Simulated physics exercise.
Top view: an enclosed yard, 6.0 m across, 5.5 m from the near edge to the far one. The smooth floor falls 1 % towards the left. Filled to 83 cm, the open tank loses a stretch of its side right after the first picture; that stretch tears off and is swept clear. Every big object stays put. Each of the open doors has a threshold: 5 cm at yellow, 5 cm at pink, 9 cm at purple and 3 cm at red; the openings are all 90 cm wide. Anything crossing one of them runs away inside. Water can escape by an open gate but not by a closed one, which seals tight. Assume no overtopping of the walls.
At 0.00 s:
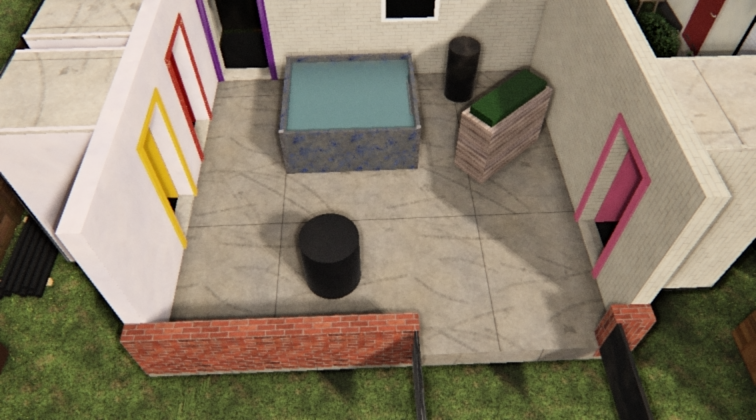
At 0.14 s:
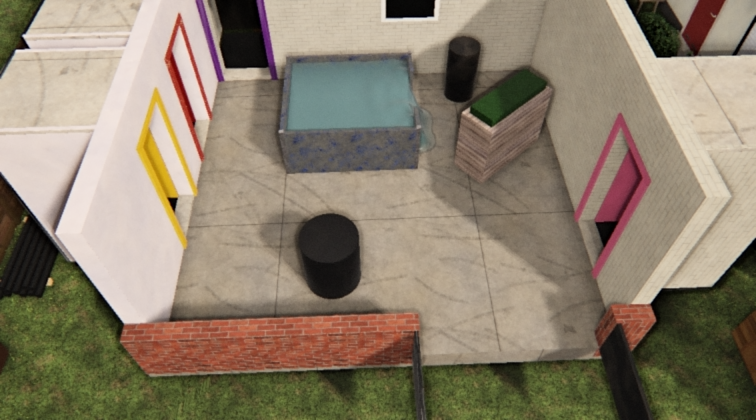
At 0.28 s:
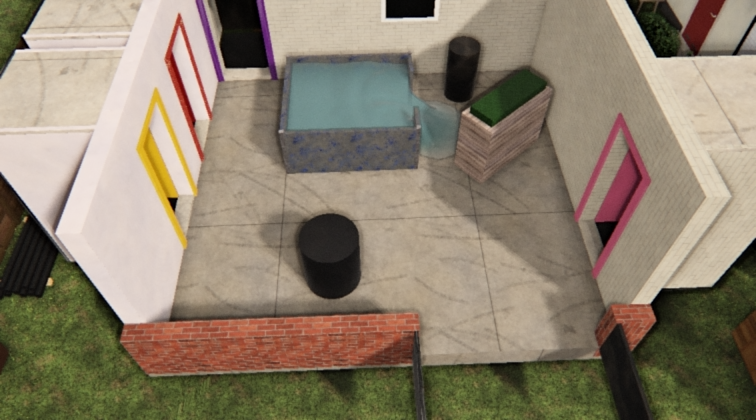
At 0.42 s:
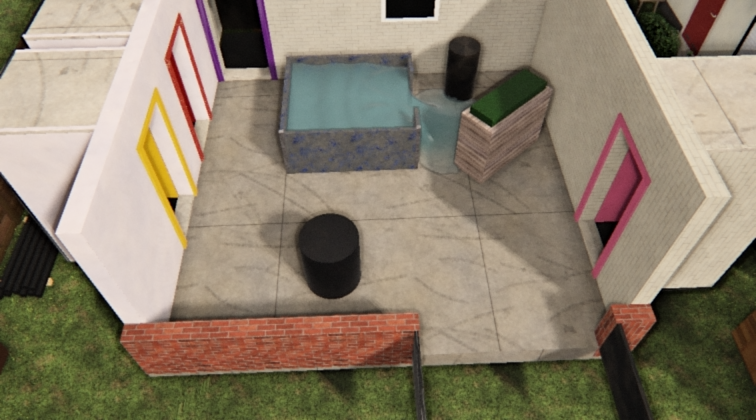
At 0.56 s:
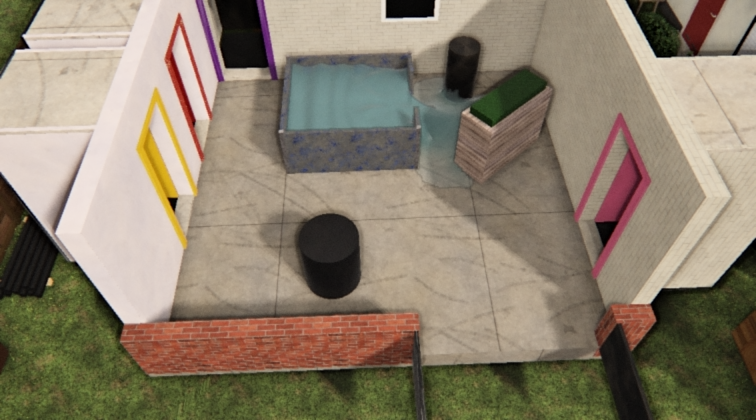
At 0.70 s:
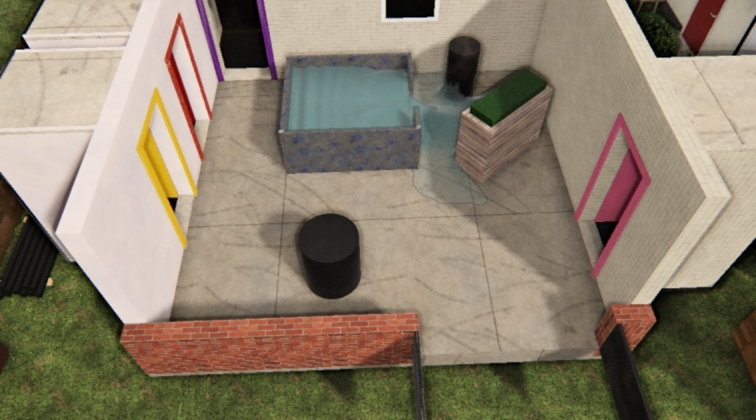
A large open tank of blue-grey water stands near the back wall of an enclosed yard with a pale concrete floor, seen from above by a still camera. A brick planter topped with green and a black cylinder stand to its right, another black cylinder nearer, with coloured doorways around. Water bursts from the tank's right side, reaches the planter and spreads thinly around it as the tank's level drops.
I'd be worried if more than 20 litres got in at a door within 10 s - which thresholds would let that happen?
Door by door: The yellow door would not; the pink door would not; the purple door would; the red door would.
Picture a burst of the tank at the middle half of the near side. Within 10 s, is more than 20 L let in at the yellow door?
Against the limit, yellow exceeds it.
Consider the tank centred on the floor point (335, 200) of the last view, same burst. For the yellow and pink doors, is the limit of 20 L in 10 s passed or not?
Measured against the limit, the yellow door stays within it and the pink door goes beyond it.
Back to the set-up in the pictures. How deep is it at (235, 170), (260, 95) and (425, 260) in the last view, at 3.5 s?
Depth readings in turn - 0, 7, 2 cm.
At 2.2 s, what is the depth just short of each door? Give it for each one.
Yellow 0 cm, pink 2 cm, purple 0 cm, red 0 cm.
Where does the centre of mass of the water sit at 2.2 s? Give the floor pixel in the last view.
The water's centre is around (410, 123).
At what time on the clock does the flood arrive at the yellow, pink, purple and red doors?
Yellow = 4.5 s, pink = 2.2 s, purple = 3.0 s, red = 3.6 s.
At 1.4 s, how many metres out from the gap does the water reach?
2.8 m.
After 1.4 s water covers 20 % of the floor and is deepest (72 cm) near (528, 72); yellow door not reached, pink door not reached, purple door not reached, red door not reached.
After 2.2 s water covers 40 % of the floor and is deepest (52 cm) near (509, 73); yellow door not reached, pink door not reached, purple door not reached, red door not reached.
After 3.5 s water covers 65 % of the floor and is deepest (37 cm) near (217, 90); yellow door not reached, pink door 3 cm at the sill, 0 L in, purple door 12 cm at the sill, 0 L in, red door not reached.
After 6.0 s water covers 95 % of the floor and is deepest (30 cm) near (218, 84); yellow door 4 cm at the sill, 0 L in, pink door 2 cm at the sill, 0 L in, purple door 16 cm at the sill, 49 L in, red door 7 cm at the sill, 25 L in.
After 10.0 s water covers 95 % of the floor and is deepest (16 cm) near (218, 84); yellow door 7 cm at the sill, 4 L in, pink door 1 cm at the sill, 0 L in, purple door 10 cm at the sill, 100 L in, red door 6 cm at the sill, 60 L in.
